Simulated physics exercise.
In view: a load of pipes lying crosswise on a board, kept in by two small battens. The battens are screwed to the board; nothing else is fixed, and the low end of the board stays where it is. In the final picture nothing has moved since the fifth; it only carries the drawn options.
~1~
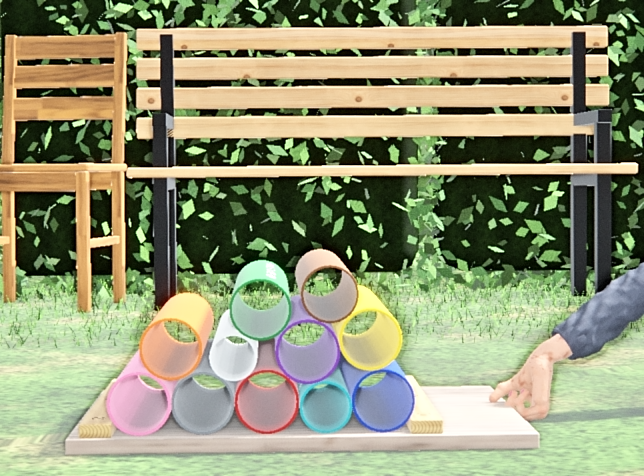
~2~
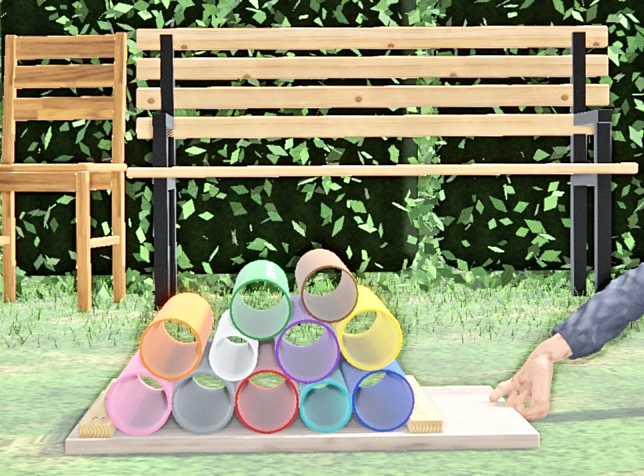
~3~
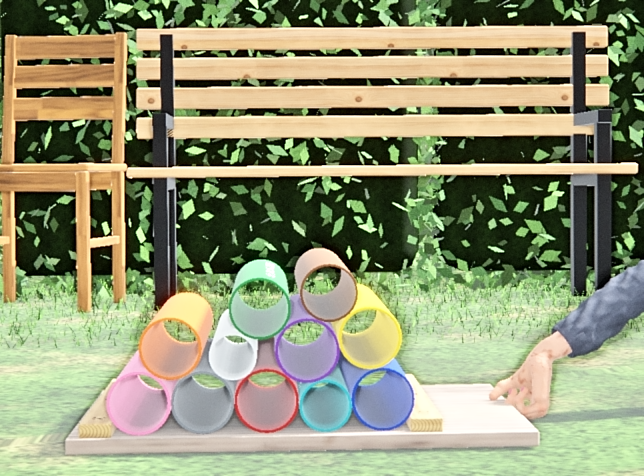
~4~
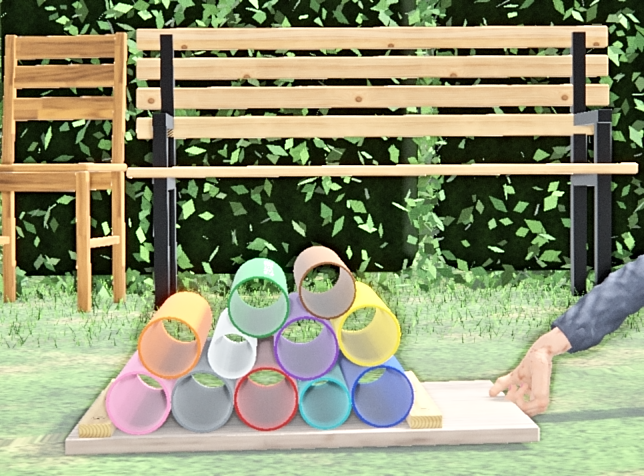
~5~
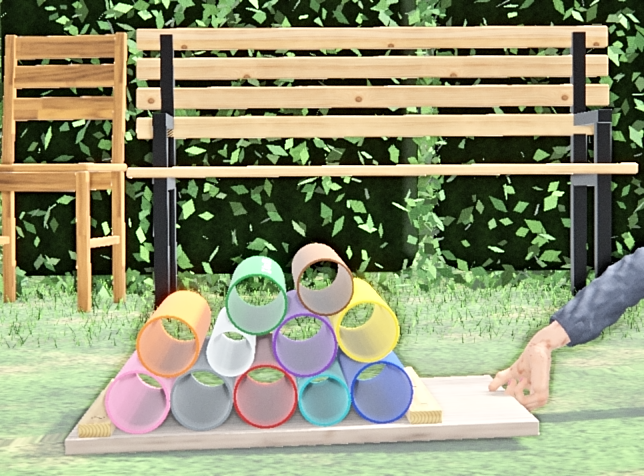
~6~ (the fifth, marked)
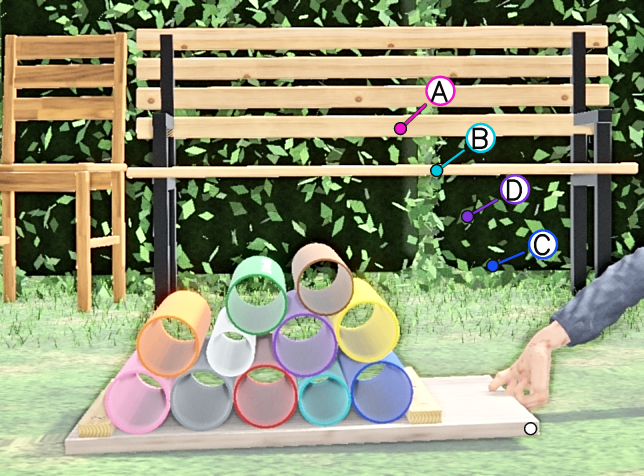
On grass before a leafy hedge, a wooden bench and a chair stand behind a pyramid of colourful pipes stacked on a board between two small battens. A hand at the right grips the board's end and raises it very slightly, the pipes staying stacked as the board tilts a little.
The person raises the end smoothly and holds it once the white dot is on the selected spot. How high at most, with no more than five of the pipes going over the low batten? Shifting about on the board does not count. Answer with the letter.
At most to C.
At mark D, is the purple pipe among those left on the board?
No, with D.
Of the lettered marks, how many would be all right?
One of them.
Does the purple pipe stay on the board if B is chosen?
No, with B.
On the marked copy, A at (401, 128); B at (437, 171); C at (493, 266); D at (468, 216); the white dot at (531, 429).
Following C. Soon after the start, board at 15°.
Later, board at 22°.
In the end, board at 22°, none over the low batten.
As for the rest, A eleven over the low batten; B eleven over the low batten; D eleven over the low batten.
